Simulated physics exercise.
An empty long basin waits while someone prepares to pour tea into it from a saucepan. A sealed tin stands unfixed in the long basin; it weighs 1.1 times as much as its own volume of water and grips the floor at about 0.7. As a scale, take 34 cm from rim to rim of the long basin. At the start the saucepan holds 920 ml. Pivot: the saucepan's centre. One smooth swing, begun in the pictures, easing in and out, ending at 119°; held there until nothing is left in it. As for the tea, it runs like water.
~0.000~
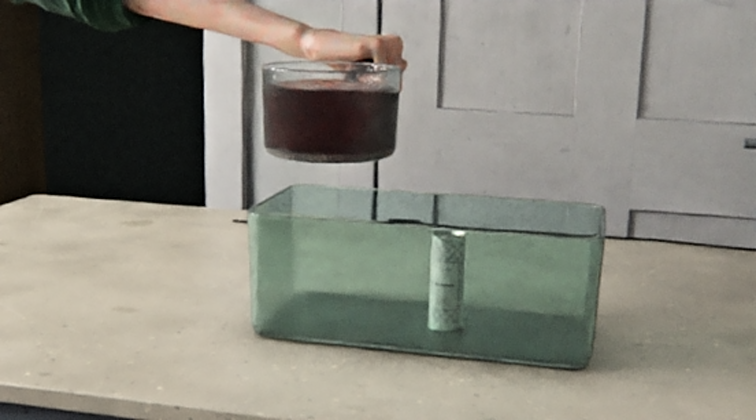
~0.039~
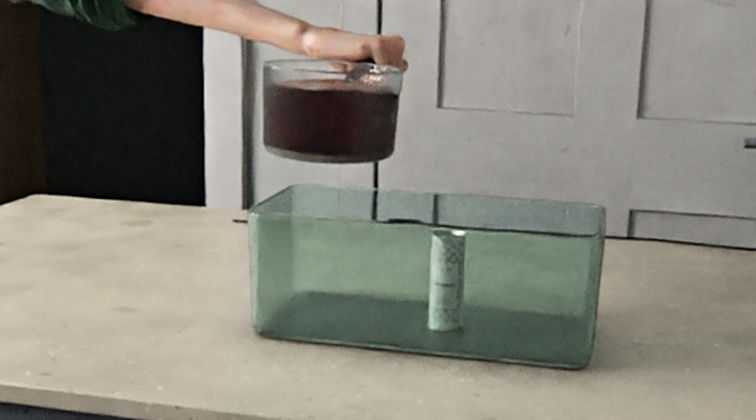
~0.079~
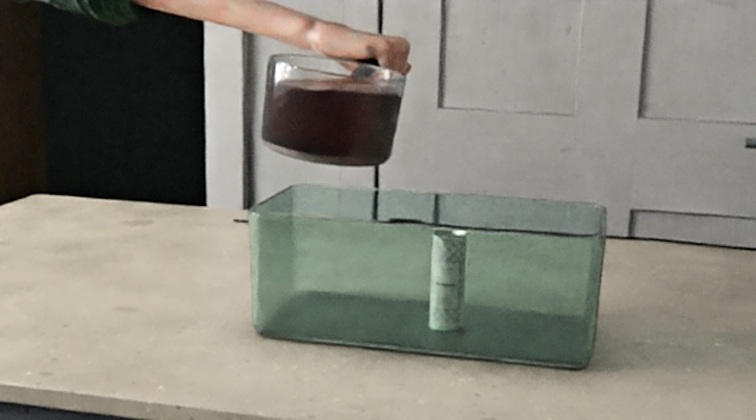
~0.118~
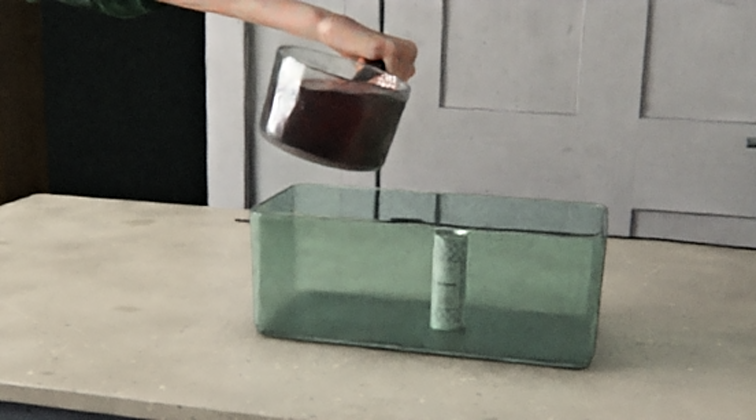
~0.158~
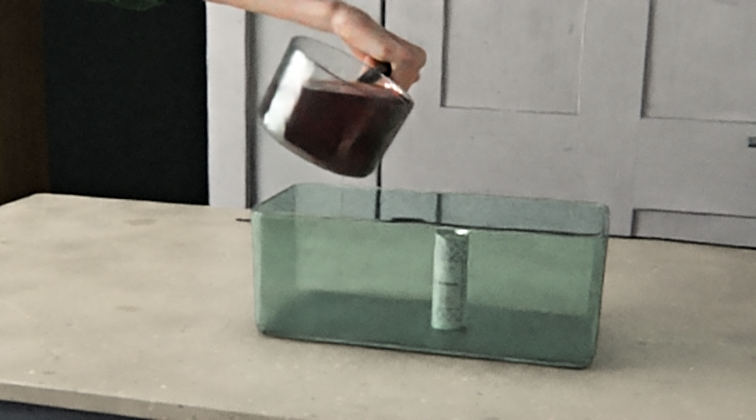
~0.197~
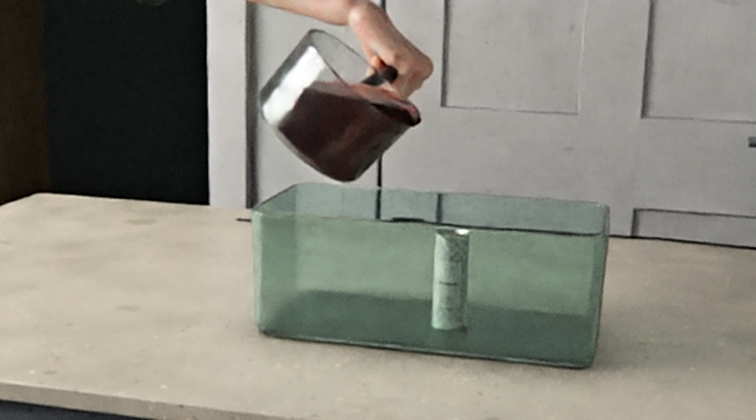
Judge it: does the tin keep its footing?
No, it tips over.
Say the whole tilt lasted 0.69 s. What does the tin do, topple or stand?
Outcome - the tin comes down.
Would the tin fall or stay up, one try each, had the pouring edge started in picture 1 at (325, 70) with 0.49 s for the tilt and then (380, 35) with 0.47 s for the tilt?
The tin stays vertical the first time and overturns the second time.
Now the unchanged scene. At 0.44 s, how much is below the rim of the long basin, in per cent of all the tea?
About 58 per cent.
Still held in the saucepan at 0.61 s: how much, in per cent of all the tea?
About 2 per cent.
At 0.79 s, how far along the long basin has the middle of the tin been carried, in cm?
Close to 8 cm.
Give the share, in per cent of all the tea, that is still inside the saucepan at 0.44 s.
Portion remaining: Approx. 22 per cent.
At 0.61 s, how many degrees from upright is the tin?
The tilt comes to near 20°.
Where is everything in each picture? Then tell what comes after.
In the first frame, it leans 0°; its right rim is at (398, 72); the tea meets the walls at (271, 84) and (396, 89); the long basin's rim runs from (271, 199) to (604, 224); the tin's top is at (449, 239).
In the second frame, it leans 2°; its right rim is at (399, 74); the tea meets the walls at (271, 83) and (397, 90).
In the third frame, it leans 8°; its right rim is at (403, 81); the tea meets the walls at (274, 81) and (400, 92).
In the fourth frame, it leans 16°; its right rim is at (408, 92); the tea meets the walls at (276, 81) and (405, 94).
In the fifth frame, it leans 28°; its right rim is at (411, 108); the tea meets the walls at (274, 88) and (412, 99).
In the sixth frame, it leans 41°; its right rim is at (409, 126); the tea meets the walls at (274, 81) and (403, 109); 3 per cent is over the edge.
After 0.44 s the tilt is 115° and 22 per cent is still to pour; the tin stands where it began.
After 0.61 s the tilt is 119° and 2 per cent is still to pour; the tin leans 21°.
After 0.79 s the tilt is 119° and 0 per cent is still to pour; the tin lies on its side.
After 0.99 s the tilt is 119° and 0 per cent is still to pour; the tin lies on its side.
In the end the tin lies on its side.
